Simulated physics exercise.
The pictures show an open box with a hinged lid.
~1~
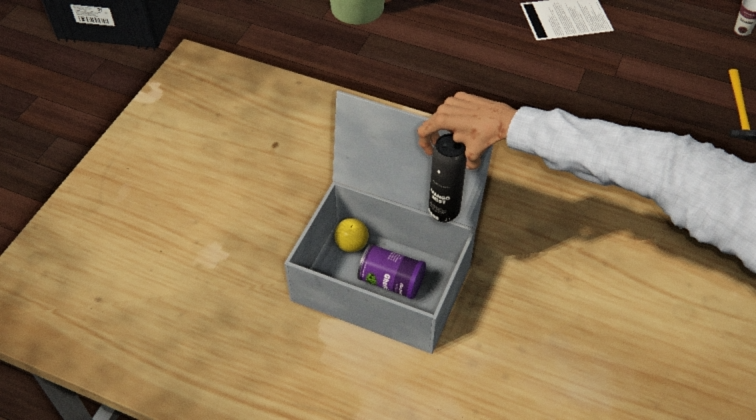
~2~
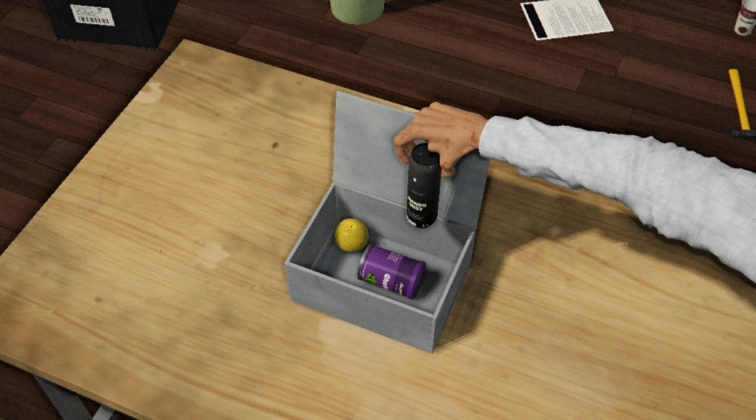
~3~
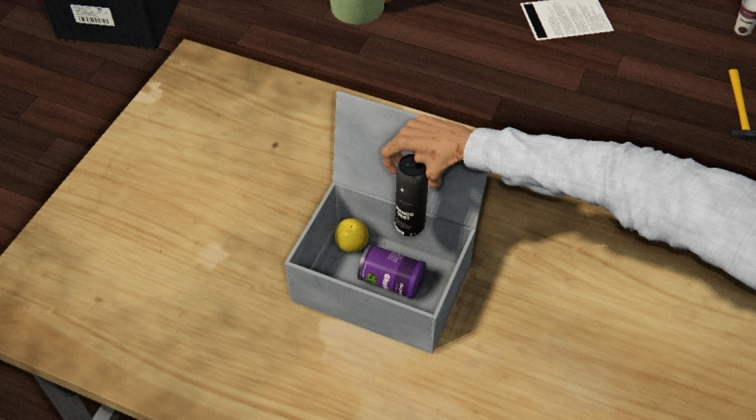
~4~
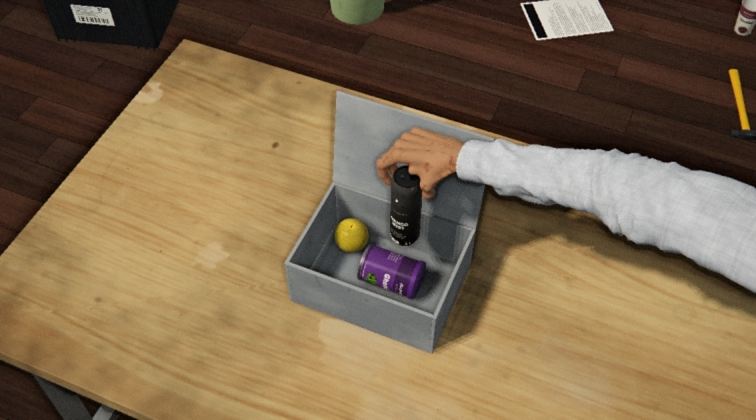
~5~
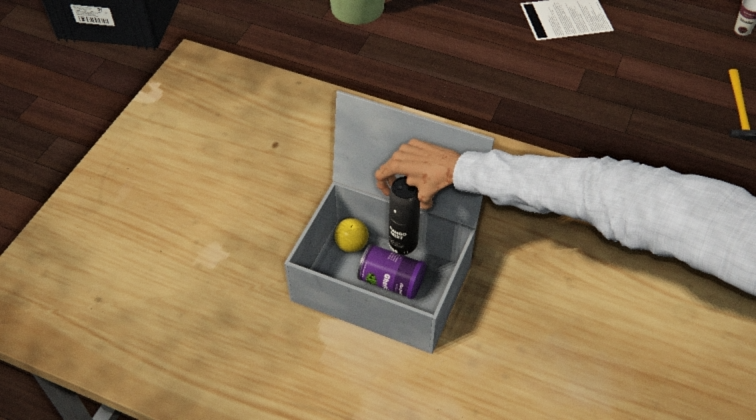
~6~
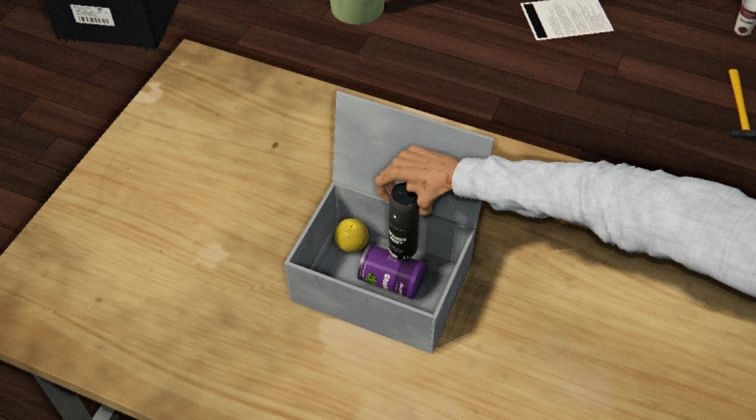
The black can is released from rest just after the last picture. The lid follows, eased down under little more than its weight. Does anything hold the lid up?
It will not close.
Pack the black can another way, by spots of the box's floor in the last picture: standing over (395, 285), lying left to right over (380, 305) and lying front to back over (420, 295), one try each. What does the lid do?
First try: It is held up; second try: It closes; third try: It closes.
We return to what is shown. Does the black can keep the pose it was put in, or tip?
It tips.
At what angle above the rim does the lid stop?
About 16°.
Then, 1.30 s later than the last frame, lid 85° above the rim; black can tilted by 32° near (405, 226); purple tin moved a little.
Then, 2.00 s later than the last frame, lid 66° above the rim; black can tilted by 15° near (398, 237); purple tin moved a little.
Then, 2.30 s later than the last frame, lid 35° above the rim; black can tilted by 27° near (383, 268); purple tin moved a little.
Then, 2.40 s later than the last frame, lid 19° above the rim; black can tilted by 59° near (377, 282); purple tin moved a little.
When it is over, lid 16° above the rim; lying over in the box, black can; the other 2 as before. End places, in pixels of the last picture, black can near (377, 282).
